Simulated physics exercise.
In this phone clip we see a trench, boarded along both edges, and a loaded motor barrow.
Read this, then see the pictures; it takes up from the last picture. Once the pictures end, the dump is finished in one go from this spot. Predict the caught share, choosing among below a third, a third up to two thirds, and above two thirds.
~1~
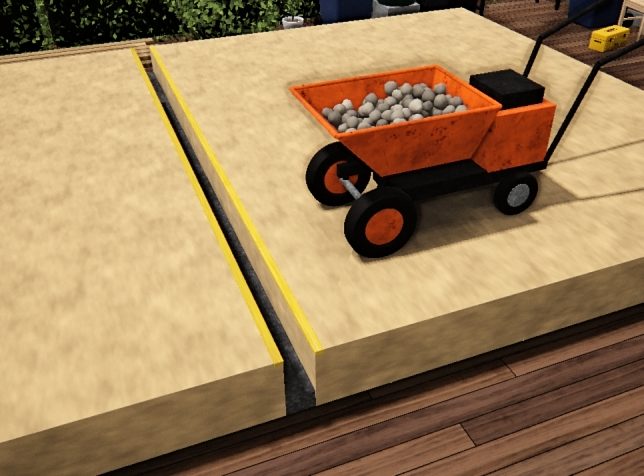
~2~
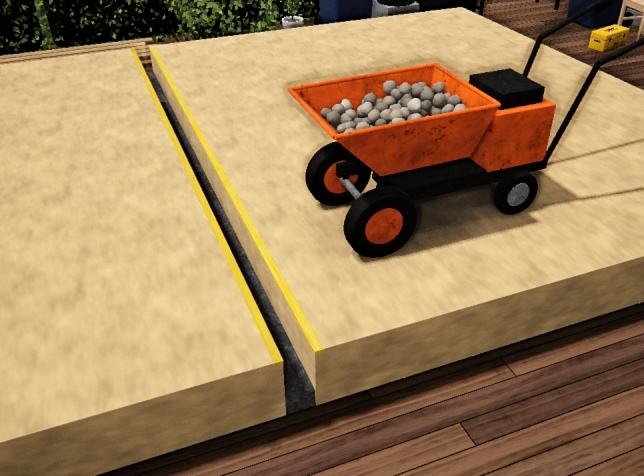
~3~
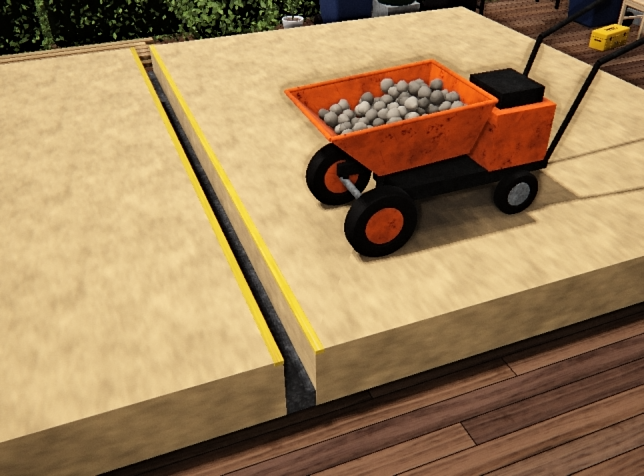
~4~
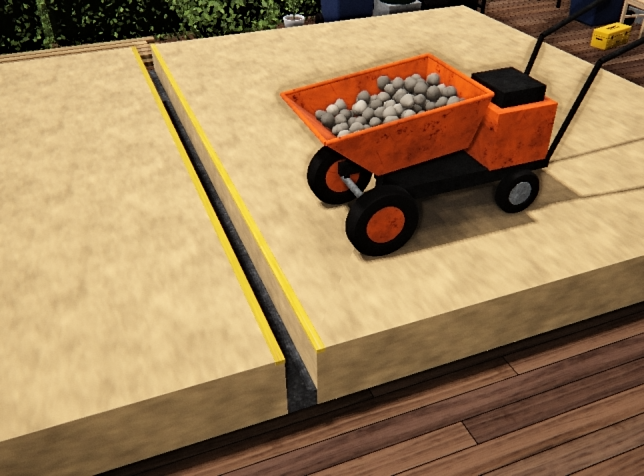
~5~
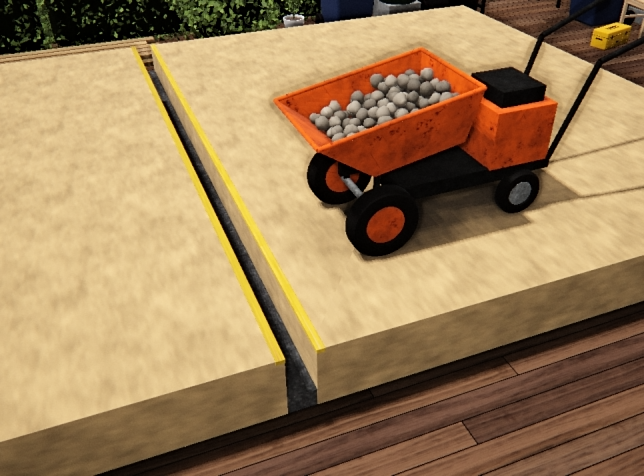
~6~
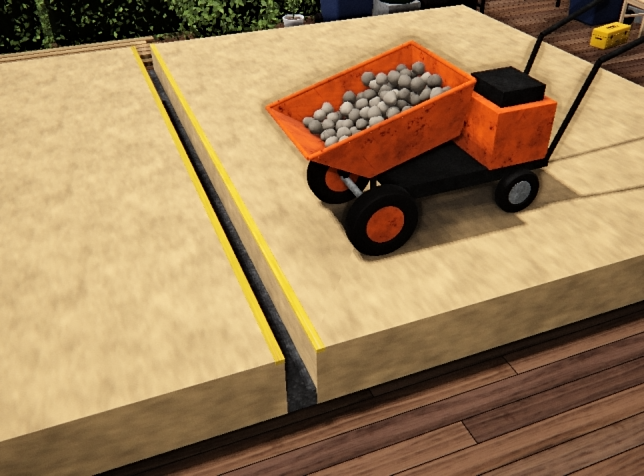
The amount that reaches the trench will sit in the middle band of a third to two thirds.
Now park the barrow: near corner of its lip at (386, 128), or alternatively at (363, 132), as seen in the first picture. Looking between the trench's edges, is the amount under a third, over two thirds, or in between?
First: One to two thirds; second: In the middle band.
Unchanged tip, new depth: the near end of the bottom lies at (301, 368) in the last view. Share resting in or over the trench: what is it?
Estimate: Approx. 20 %.
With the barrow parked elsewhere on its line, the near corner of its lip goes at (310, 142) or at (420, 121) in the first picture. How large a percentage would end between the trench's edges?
Well, you'd get roughly 0 per cent from the first place and roughly 30 per cent from the second.
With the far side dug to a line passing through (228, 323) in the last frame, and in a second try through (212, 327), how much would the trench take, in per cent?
About 90 %, then 100 %.
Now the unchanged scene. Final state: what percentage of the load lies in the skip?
5 per cent, roughly.
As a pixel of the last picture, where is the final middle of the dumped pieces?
(232, 247).
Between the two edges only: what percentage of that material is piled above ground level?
It works out at about 5 percent.
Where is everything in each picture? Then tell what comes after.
In the first frame, lip of the skip (337, 137), level; top of the load (418, 107), river pebbles; first edge of the trench (295, 307); far edge (258, 317), the trench under half as wide as the skip, and about as deep as wide.
In the second frame, lip of the skip (335, 137), level; top of the load (417, 106).
In the third frame, lip of the skip (331, 140), tipped barely; top of the load (423, 104).
In the fourth frame, lip of the skip (326, 144), tipped a little; top of the load (419, 100).
In the fifth frame, lip of the skip (318, 150), tipped a little; top of the load (420, 102).
In the sixth frame, lip of the skip (309, 159), tipped clearly; top of the load (411, 98); first edge of the trench (297, 305); far edge (259, 315).
Just after the last frame, skip tipped steeply; every one in the skip.
A moment on, skip tipped right over; roughly two thirds in the skip; about a tenth in or heaped over the trench; roughly a quarter beyond it; just a few falling.
Further on, skip tipped right over; about a tenth in the skip; roughly half in or heaped over the trench; roughly half beyond it.
When it is over, skip tipped right over; about a tenth in the skip; roughly half in or heaped over the trench; roughly half beyond it.
